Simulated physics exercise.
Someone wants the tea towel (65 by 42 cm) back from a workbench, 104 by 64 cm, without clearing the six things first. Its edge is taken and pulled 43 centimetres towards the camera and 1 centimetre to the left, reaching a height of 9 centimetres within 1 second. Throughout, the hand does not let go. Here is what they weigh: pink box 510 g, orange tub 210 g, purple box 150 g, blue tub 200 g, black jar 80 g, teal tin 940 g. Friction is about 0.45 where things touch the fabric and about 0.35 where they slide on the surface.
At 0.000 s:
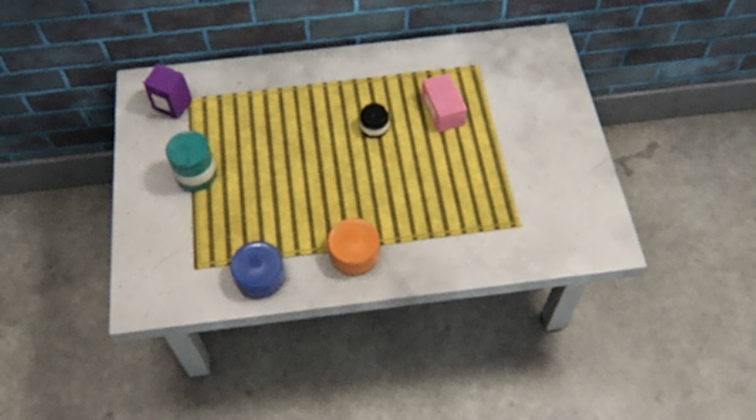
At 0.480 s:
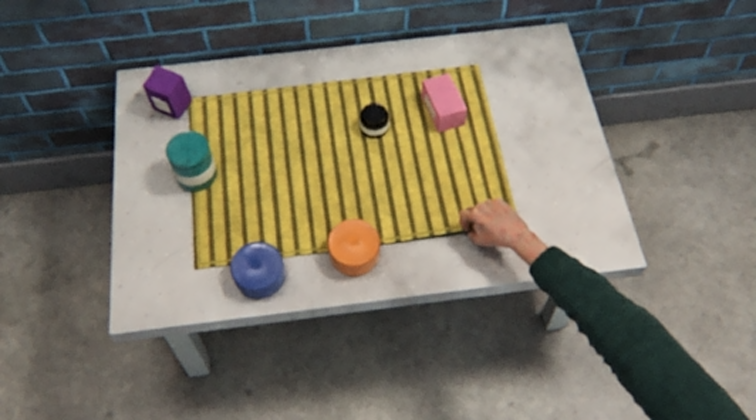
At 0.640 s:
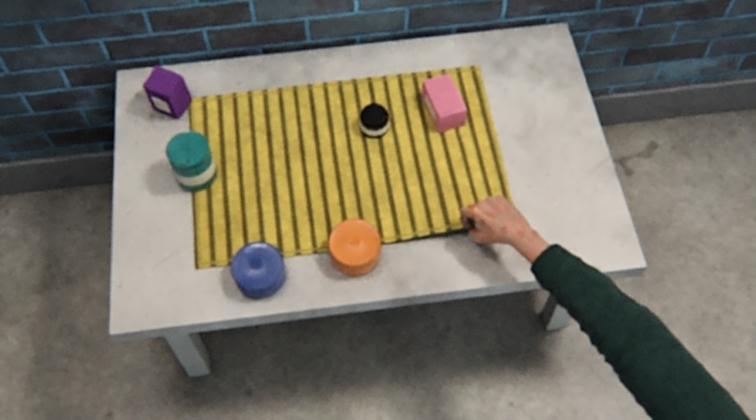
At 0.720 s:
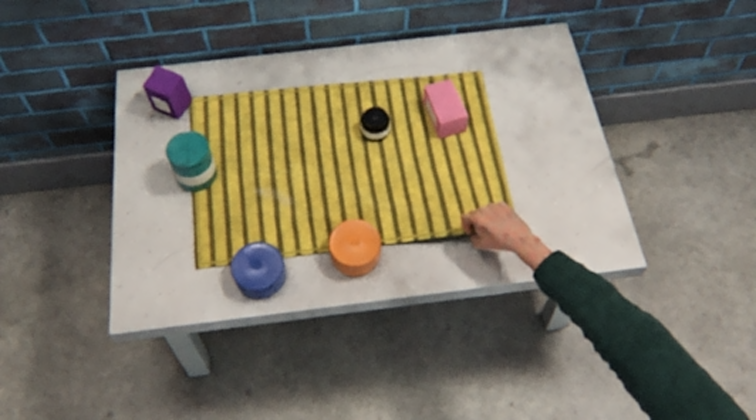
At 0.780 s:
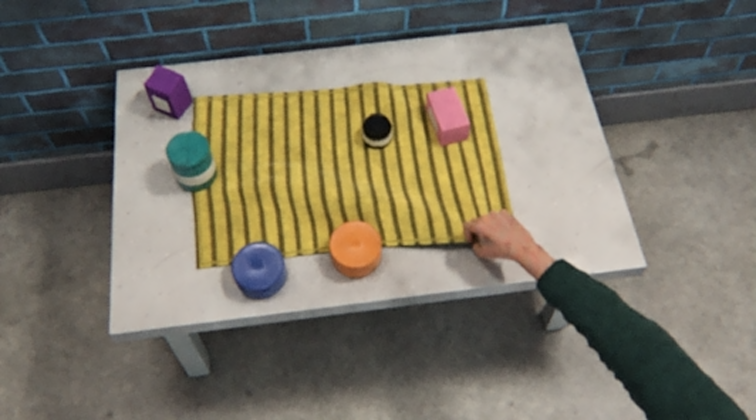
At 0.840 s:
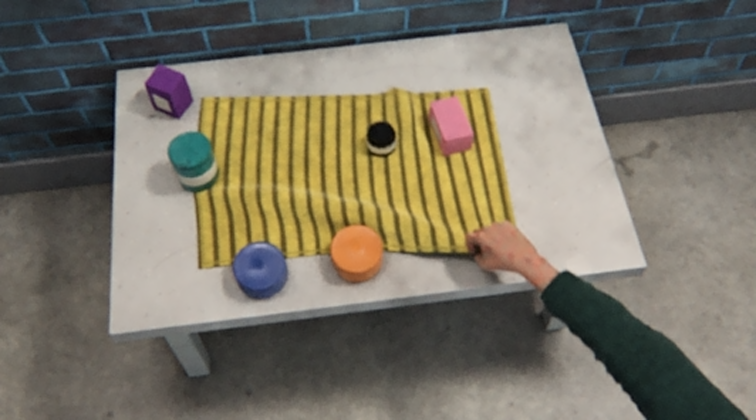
A hand grips the striped yellow towel's edge and tugs it, shifting the pink box and black jar.
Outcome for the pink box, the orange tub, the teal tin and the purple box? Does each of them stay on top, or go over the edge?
Each one: The pink box goes over the edge, the orange tub goes over the edge, the teal tin stays on top, the purple box stays on top.
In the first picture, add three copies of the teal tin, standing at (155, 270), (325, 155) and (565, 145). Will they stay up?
Log, listed order - kept / lost / kept.
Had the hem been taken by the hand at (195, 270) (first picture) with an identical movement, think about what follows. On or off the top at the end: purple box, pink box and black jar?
Afterwards purple box is still on top, pink box is still on top and black jar is still on top.
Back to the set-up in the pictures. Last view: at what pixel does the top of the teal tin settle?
Last view, top position: About (211, 163).
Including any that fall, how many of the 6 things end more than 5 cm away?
All told, 5.
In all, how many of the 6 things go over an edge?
That works out to 4 of them.
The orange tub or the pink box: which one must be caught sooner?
The orange one goes first.
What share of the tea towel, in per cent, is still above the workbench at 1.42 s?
I'd estimate close to 55 per cent.
At 1.0 s, 95 % of the tea towel is still over the top; pink box 18 cm off its start, orange tub 8 cm off its start, teal tin 4 cm off its start.
At 1.2 s, 75 % of the tea towel is still over the top; pink box 32 cm off its start, orange tub on its side, 16 cm off its start, teal tin 6 cm off its start.
At 1.4 s, 55 % of the tea towel is still over the top; pink box 42 cm off its start at (499, 269), orange tub over the edge, teal tin 6 cm off its start at (211, 163).
At 1.6 s, 30 % of the tea towel is still over the top; pink box over the edge, orange tub over the edge, teal tin 6 cm off its start.
At 3.2 s, 0 % of the tea towel is still over the top; pink box over the edge, orange tub over the edge, teal tin 6 cm off its start at (211, 163), purple box 0 cm off its start at (164, 79).
